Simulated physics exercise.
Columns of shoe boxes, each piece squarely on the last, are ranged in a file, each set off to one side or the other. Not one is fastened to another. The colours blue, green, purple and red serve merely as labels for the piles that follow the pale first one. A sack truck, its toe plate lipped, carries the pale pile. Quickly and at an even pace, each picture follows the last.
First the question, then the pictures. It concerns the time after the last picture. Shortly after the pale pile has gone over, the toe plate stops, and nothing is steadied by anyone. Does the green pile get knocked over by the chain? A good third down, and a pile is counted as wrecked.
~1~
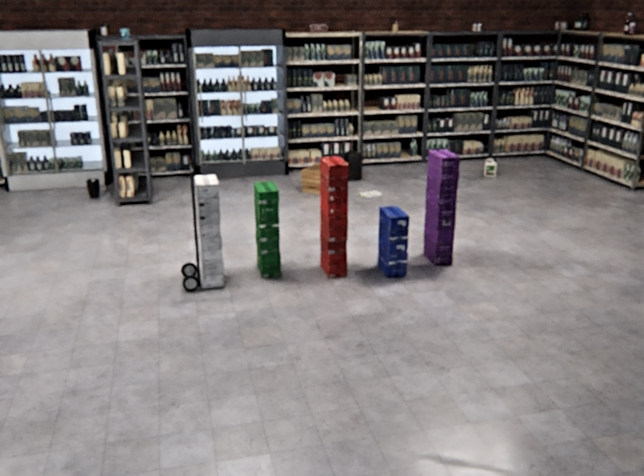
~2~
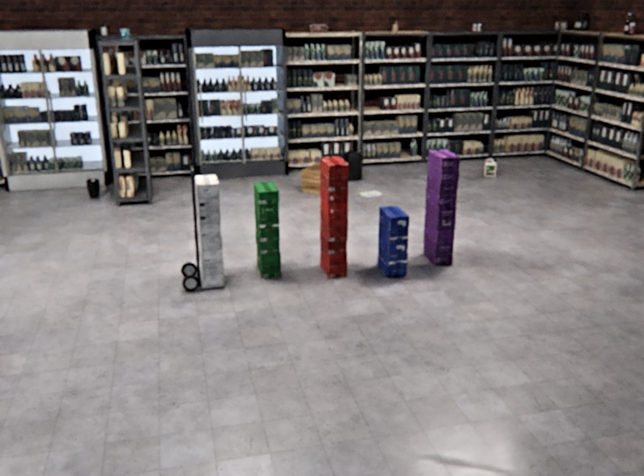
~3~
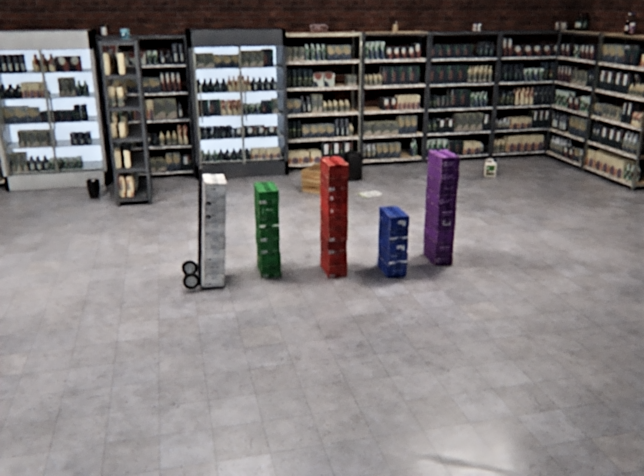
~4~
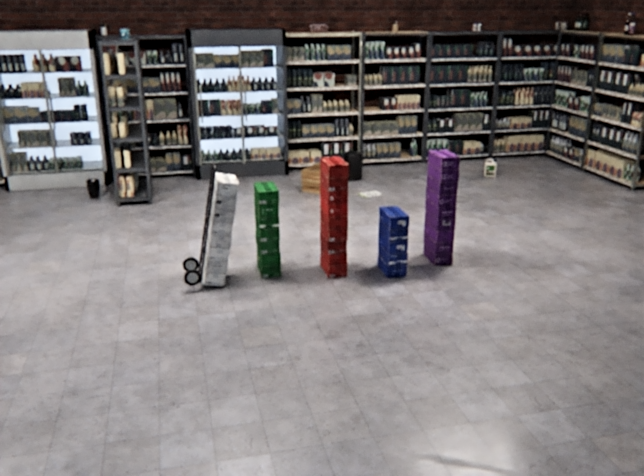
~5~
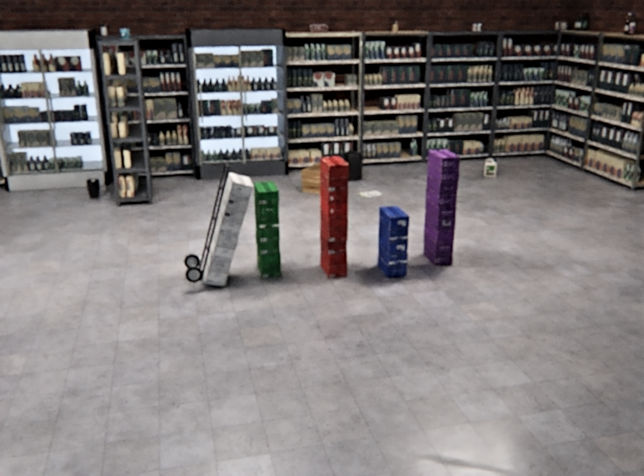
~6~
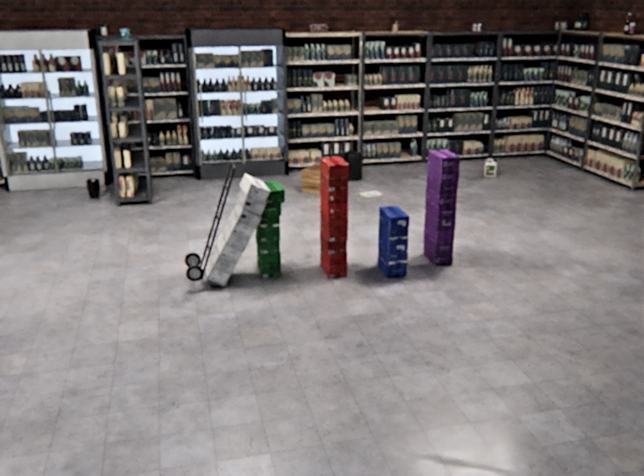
Yes.
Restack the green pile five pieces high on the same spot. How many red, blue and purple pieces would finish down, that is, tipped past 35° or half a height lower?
By colour, that gives red at 0, blue at 0 and purple at 0.
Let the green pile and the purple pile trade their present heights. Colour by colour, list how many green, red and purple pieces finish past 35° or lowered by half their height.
Pieces down at the end - green: 9, red: 8, purple: 7.
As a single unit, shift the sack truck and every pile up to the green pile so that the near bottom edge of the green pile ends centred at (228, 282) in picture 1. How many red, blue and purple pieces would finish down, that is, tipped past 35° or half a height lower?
By my count it's red 0, blue 0, purple 0.
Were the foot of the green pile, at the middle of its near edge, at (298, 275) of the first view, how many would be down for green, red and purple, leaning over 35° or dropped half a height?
Green: 0; red: 0; purple: 0.
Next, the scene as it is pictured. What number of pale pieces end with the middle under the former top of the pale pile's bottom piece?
Counting them up gives 4.
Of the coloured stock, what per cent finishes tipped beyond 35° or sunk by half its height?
About 90 per cent.
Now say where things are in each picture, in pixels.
In the first picture (each place is the centre of the face we see best), truck frame (194, 196) level; top green box (269, 198); top red box (339, 172); the others all in place.
The second picture shows truck frame (194, 196) level; top green box (269, 198).
The third picture shows truck frame (201, 194) rocked barely, top of the pale pile leaning barely; top green box (269, 198); the others all in place.
The fourth picture shows truck frame (212, 192) rocked a little, top of the pale pile leaning a little; top green box (269, 198); the others all in place.
The fifth picture shows truck frame (223, 191) rocked clearly, top of the pale pile leaning clearly; top green box (269, 198); the others all in place.
The sixth picture shows truck frame (228, 191) rocked clearly, top of the pale pile leaning well over; top green box (275, 197) moved half its height; top red box (339, 172); 2 have shifted.
Just after the last frame, 8 of the pale pile down; 3 of the 7 green boxes down (3 of 30 in all colours); top green box tilted well over, half its height lower; top red box moved a little.
A moment on, 8 of the pale pile down; 7 of the 7 green boxes down (15 of 30 in all colours); top green box on its side; top red box tilted steeply, some two heights lower.
Further on, 8 of the pale pile down; 7 of the 7 green boxes down (27 of 30 in all colours); top green box upside down; top blue box tilted steeply, some two heights lower.
When it is over, 8 of the pale pile down; 7 of the 7 green boxes down (27 of 30 in all colours); top green box upside down; top purple box upside down. In pixels of the last frame, middles, top green box near (385, 250), top purple box near (587, 237).
